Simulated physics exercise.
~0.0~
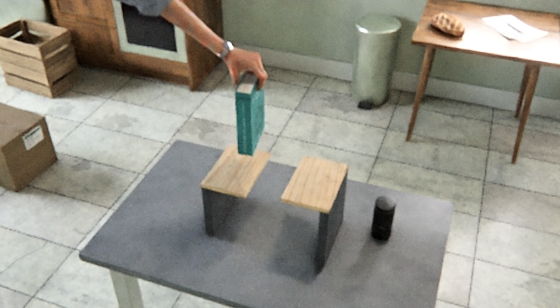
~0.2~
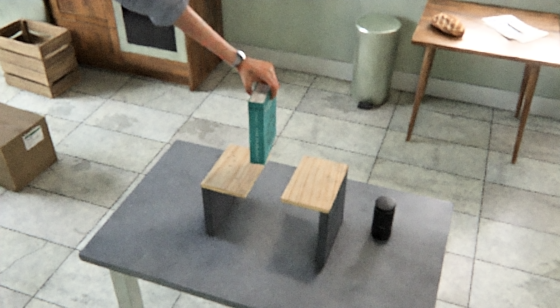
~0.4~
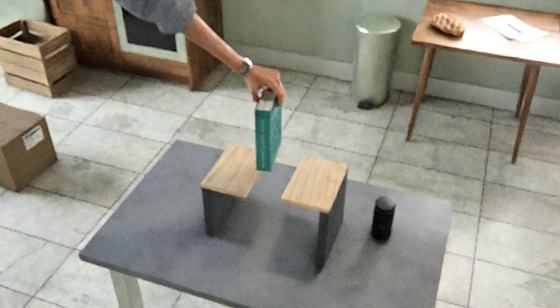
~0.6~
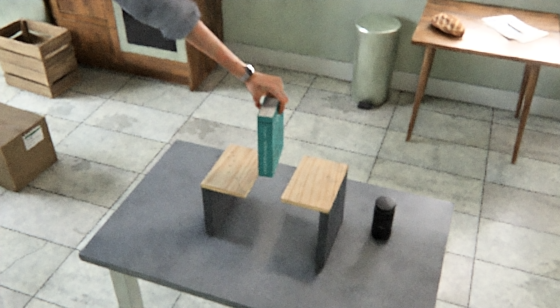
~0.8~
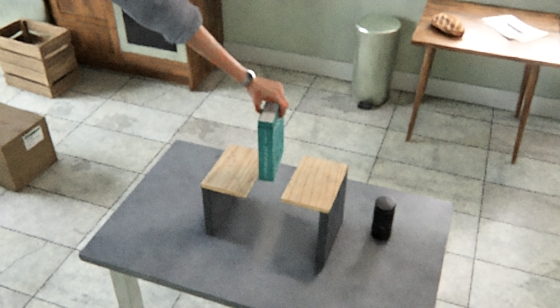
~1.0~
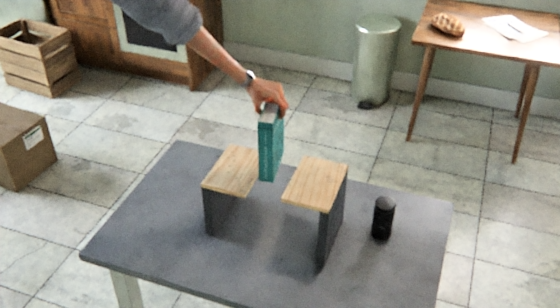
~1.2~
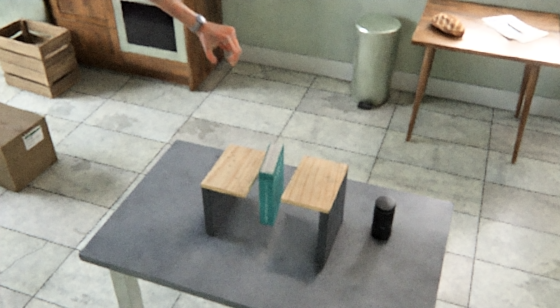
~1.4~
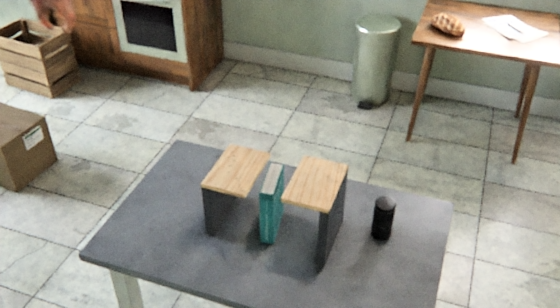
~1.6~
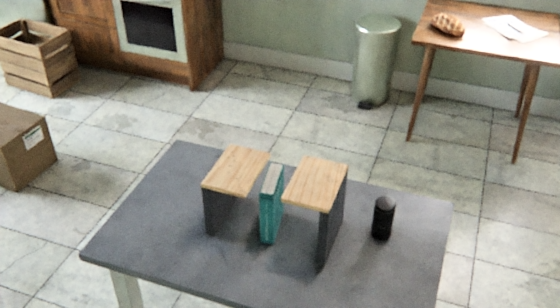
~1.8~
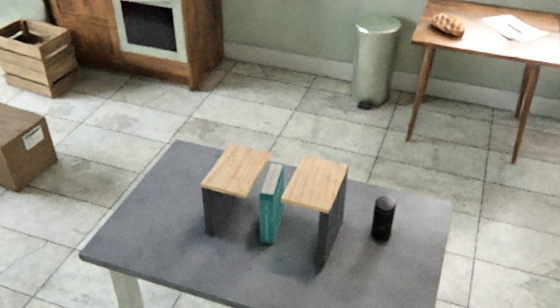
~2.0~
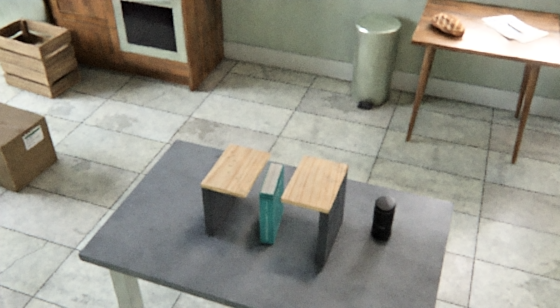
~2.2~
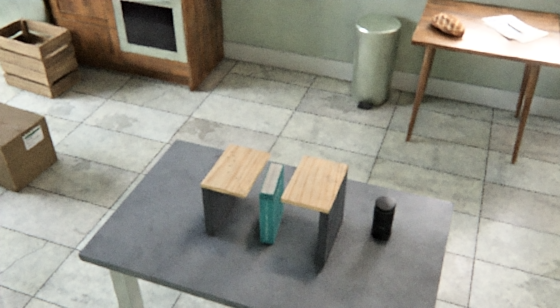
A room with a pale tiled floor is seen from above, with a dark grey table in the foreground. On it stand two ledges with light wooden tops and dark supports, a narrow gap between them, and a black jar to the right. A hand reaching in from the upper left holds a turquoise book upright above the ledges. It moves the book right and lowers it over the gap, pausing briefly. The hand lets go and draws away as the book drops through. The book ends standing upright on the table between the ledges, the jar unmoved.
